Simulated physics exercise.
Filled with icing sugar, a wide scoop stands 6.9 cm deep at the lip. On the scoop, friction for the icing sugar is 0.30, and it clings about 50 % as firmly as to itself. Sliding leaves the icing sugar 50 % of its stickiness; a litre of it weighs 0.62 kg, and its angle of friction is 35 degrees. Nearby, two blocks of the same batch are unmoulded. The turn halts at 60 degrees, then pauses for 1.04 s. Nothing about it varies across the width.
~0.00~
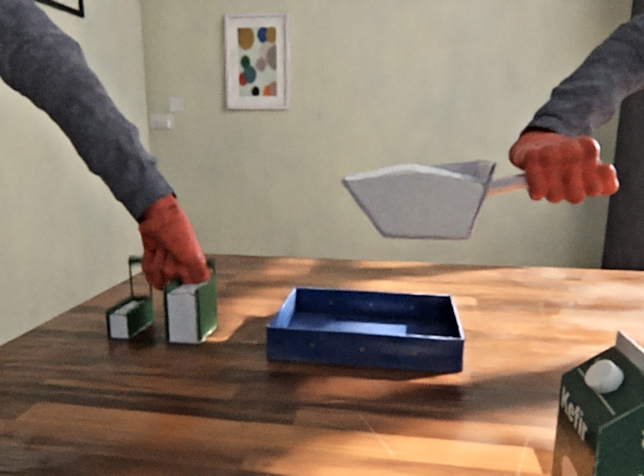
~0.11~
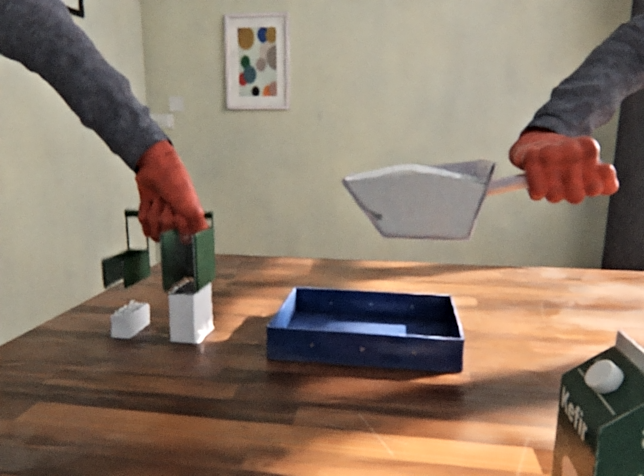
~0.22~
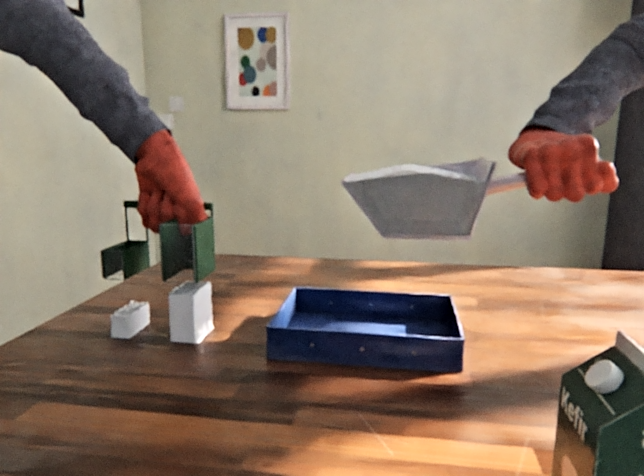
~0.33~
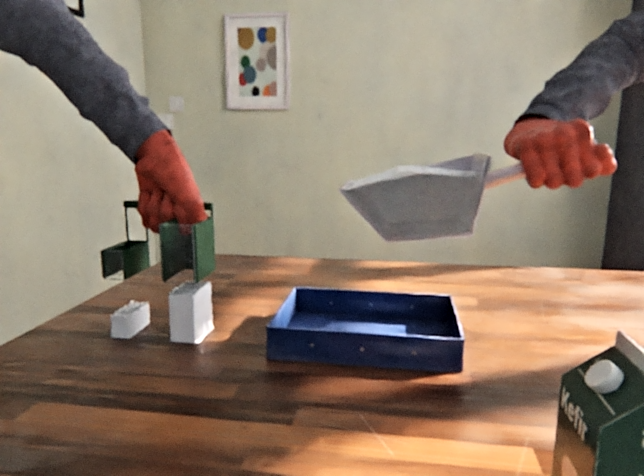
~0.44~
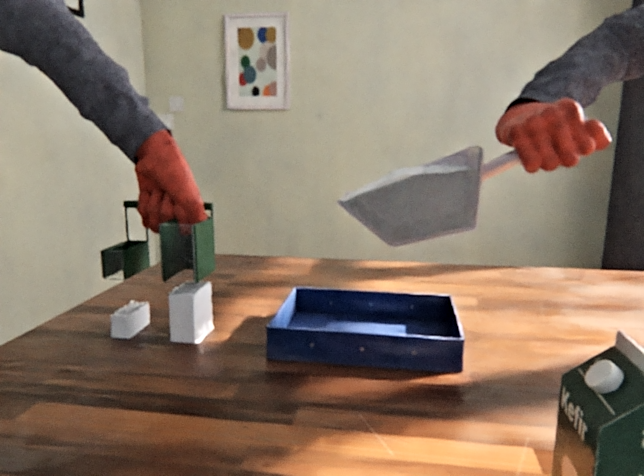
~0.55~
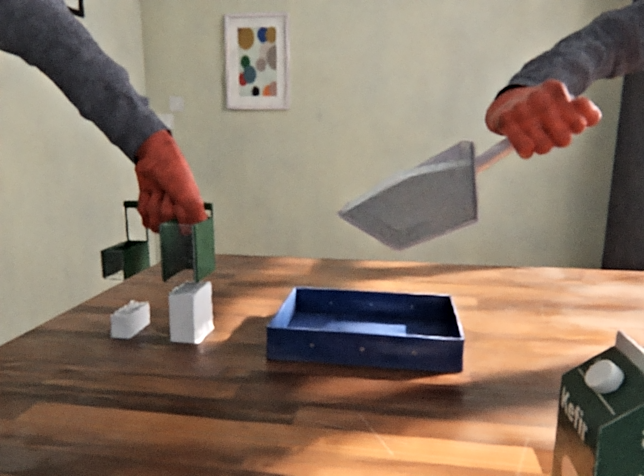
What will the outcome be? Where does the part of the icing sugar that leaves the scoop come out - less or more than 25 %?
Result: Less.
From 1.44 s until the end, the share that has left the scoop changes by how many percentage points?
It changes by about 0 percent of the whole.
By 0.81 s, the scoop is at 42 degrees and 0 % has left it.
By 1.13 s, the scoop is at 60 degrees and 0 % has left it.
By 1.44 s, the scoop is at 60 degrees and 0 % has left it.
By 1.75 s, the scoop is at 60 degrees and 0 % has left it.
By 1.85 s, at the end, the scoop is at 60 degrees and 0 % has left it.
